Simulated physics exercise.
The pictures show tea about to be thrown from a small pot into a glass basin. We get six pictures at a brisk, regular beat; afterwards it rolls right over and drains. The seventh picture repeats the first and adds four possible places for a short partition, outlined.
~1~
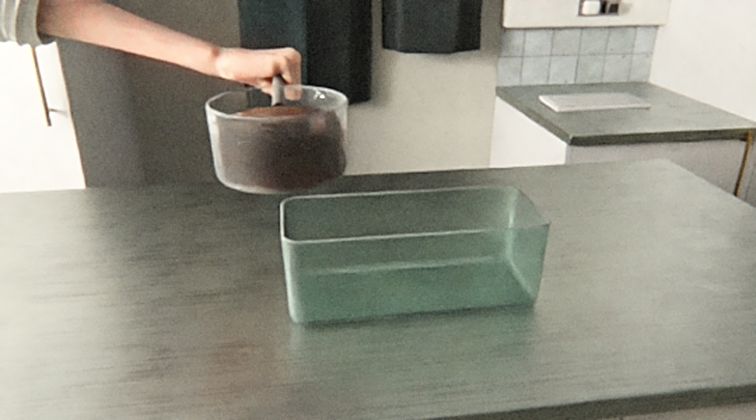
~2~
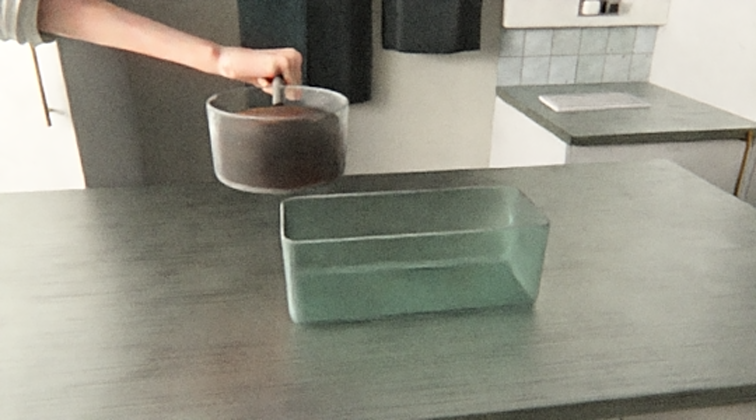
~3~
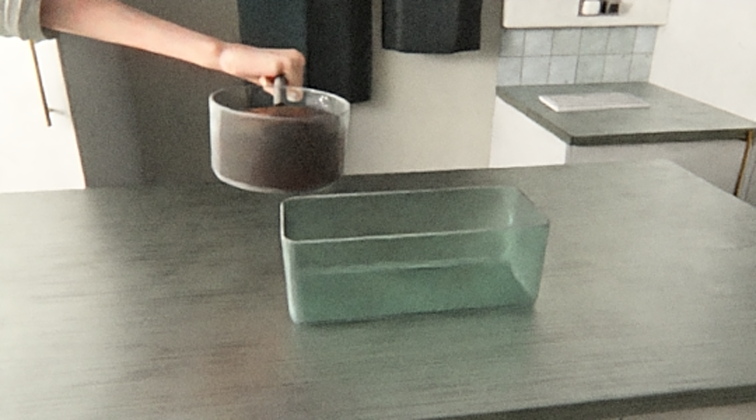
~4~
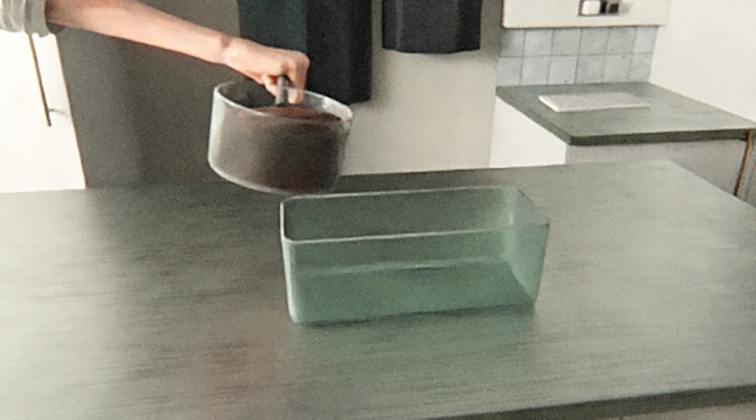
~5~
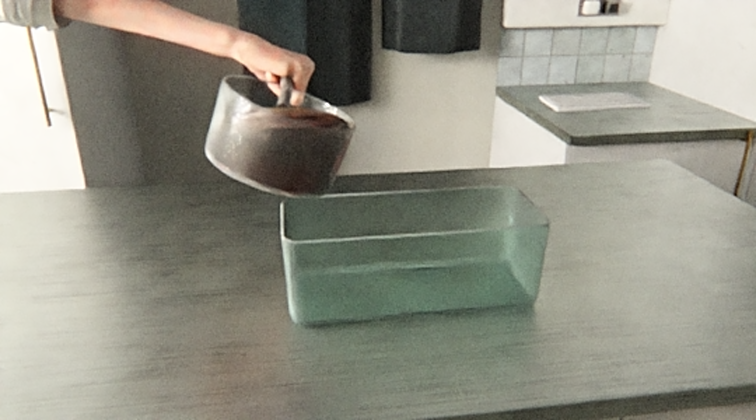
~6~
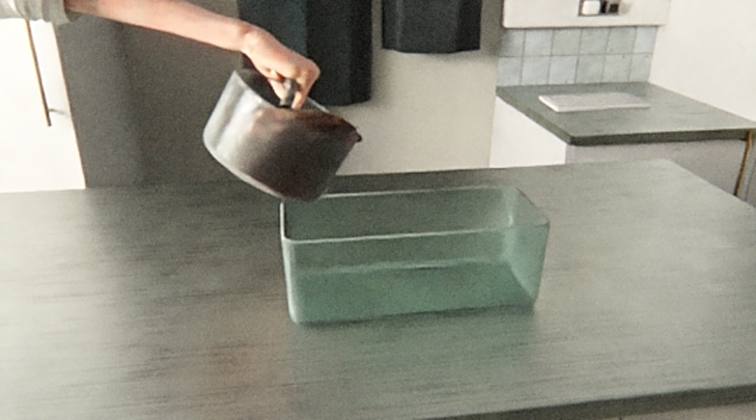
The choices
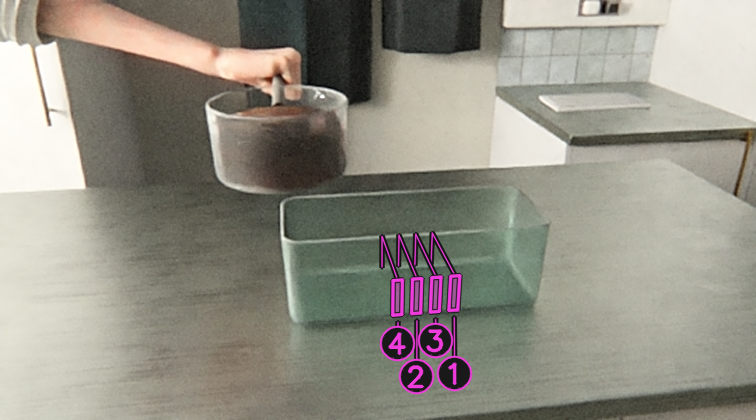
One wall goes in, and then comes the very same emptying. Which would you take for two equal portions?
4 beats the others.
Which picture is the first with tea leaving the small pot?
In picture 6.
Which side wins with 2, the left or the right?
The left one.
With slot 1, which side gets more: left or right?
The left one.
On the marked copy, 1 at (454, 317); 2 at (416, 320); 3 at (435, 318); 4 at (398, 321).
For slot 1, about 85 % ends left of the wall and 12 % right of it; 3 % is lost outside.
For slot 2, about 74 % ends left of the wall and 20 % right of it; 6 % is lost outside.
For slot 3, about 83 % ends left of the wall and 14 % right of it; 3 % is lost outside.
For slot 4, about 49 % ends left of the wall and 49 % right of it.
